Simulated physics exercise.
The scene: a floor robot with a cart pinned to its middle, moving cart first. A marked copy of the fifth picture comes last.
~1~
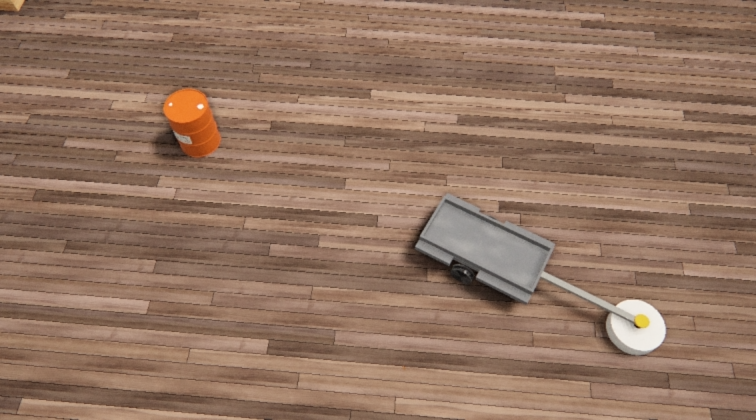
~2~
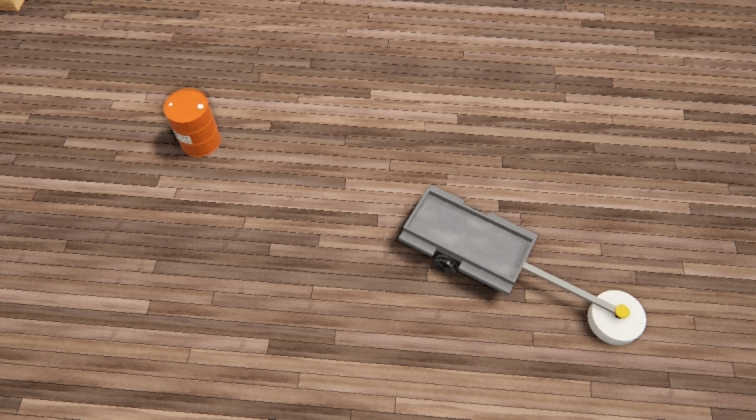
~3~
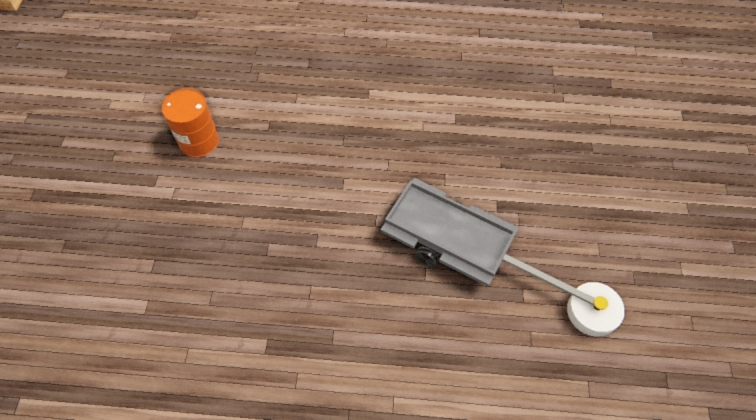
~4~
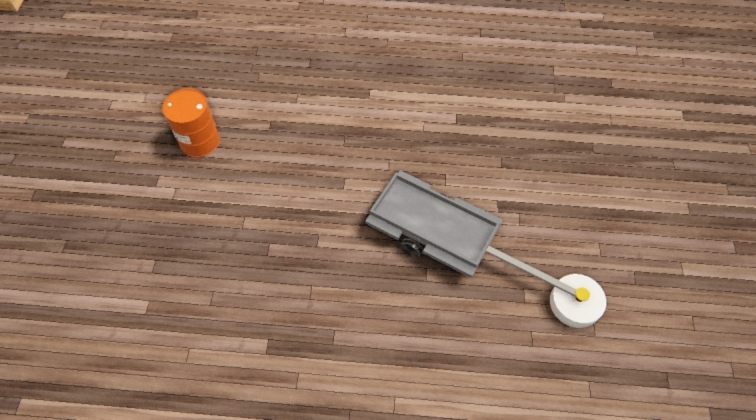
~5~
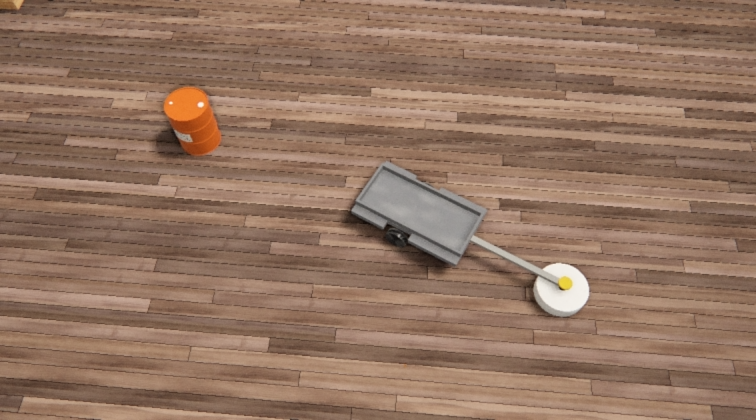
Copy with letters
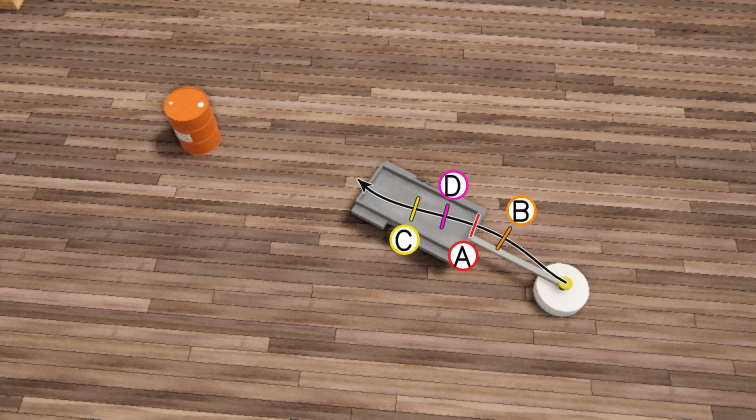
A grey cart, joined by a thin bar to a round white robot with a yellow center, moves steadily up and to the left across a wooden floor, cart first, while an orange drum stands still at upper left.
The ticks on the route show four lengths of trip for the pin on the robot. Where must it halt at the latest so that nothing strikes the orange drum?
Up to mark C.
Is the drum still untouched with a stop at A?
For that mark, yes.
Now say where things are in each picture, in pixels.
In the first picture, grey cart (485, 245); orange drum (200, 141); robot (637, 326).
In the second picture, robot (618, 316); grey cart (469, 236); orange drum (200, 141).
In the third picture, robot (597, 308); grey cart (450, 228); orange drum (199, 141).
In the fourth picture, robot (579, 299); grey cart (434, 220); orange drum (199, 141).
In the fifth picture, robot (562, 288); grey cart (419, 210); orange drum (201, 139).
On the marked copy, A at (475, 225); B at (504, 238); C at (415, 209); D at (445, 216); the route from (566, 283) via (457, 220) to (359, 180).
With C. Early on, robot (512, 251), cart (370, 187).
Further on, robot (461, 228), cart (322, 169).
At the end, robot (414, 215), cart (281, 153); nothing has been touched.
As for the rest, A is safe but short; B is safe but short; D is safe but short.
